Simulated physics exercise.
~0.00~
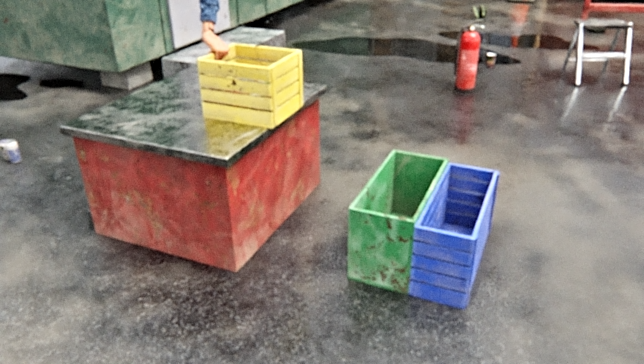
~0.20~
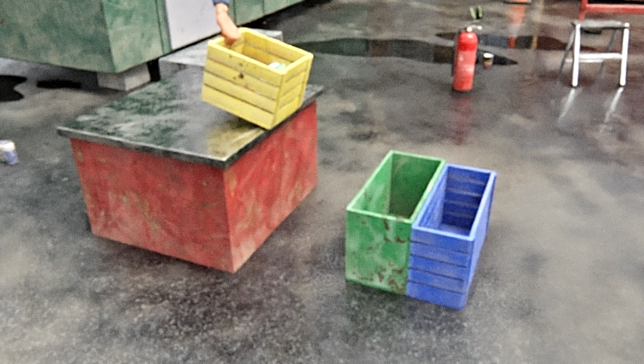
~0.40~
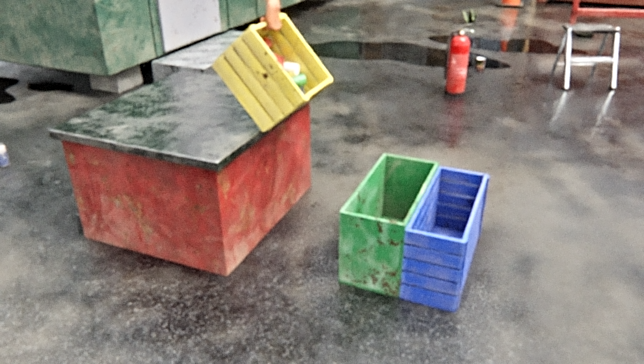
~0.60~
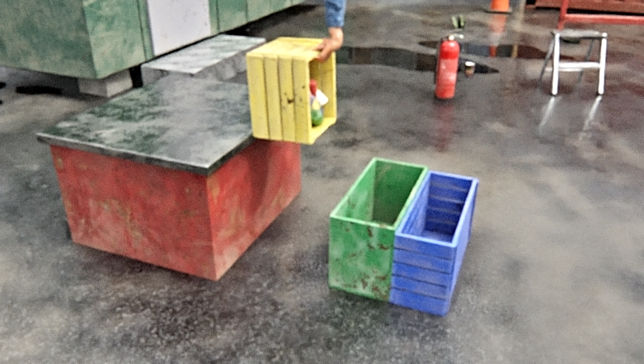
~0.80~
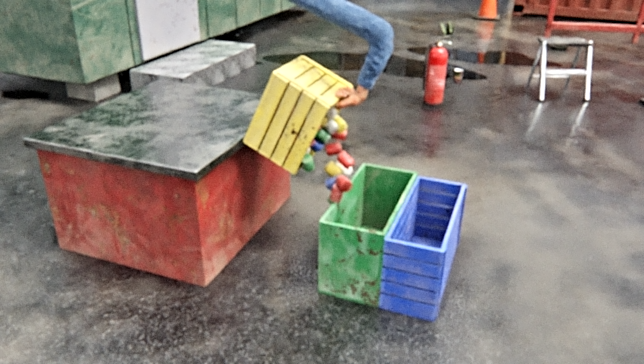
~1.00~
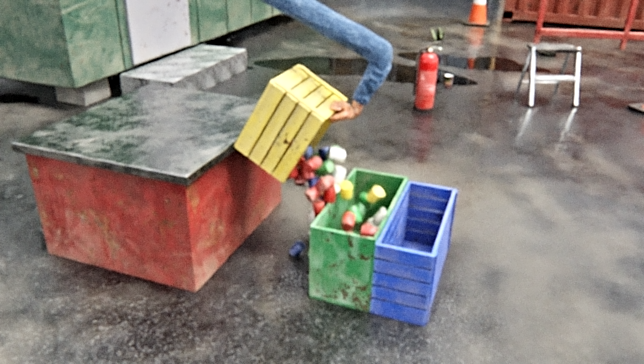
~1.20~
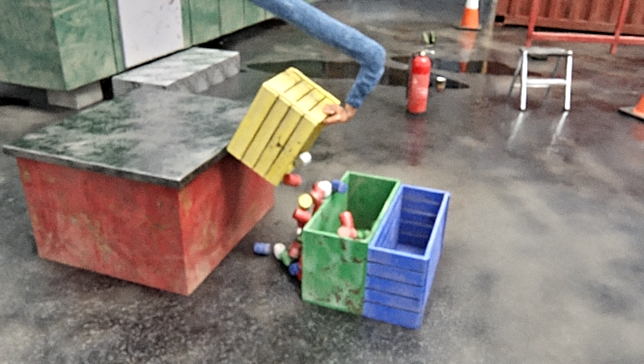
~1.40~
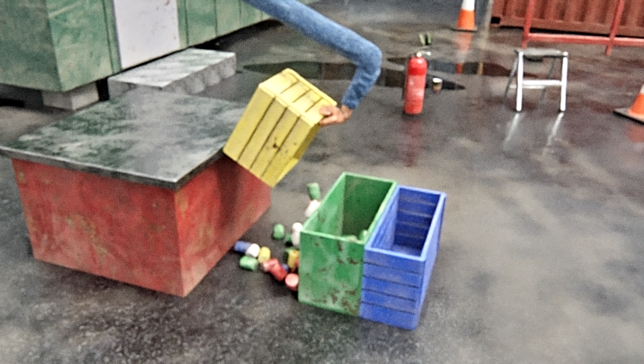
A yellow slatted crate sits on the dark top of a red-sided bench in a wet, grey-floored work area, seen from above at an angle. A green bin and a blue box stand side by side on the floor to the right, with a red extinguisher and a small step stool behind. A hand lifts the crate's back and tips it rightward over the bench edge, the blue-sleeved arm reaching across. Small colourful jars tumble out, some dropping into the green bin, others falling short. The crate stays steeply tilted and jars lie scattered on the floor between bench and bin.
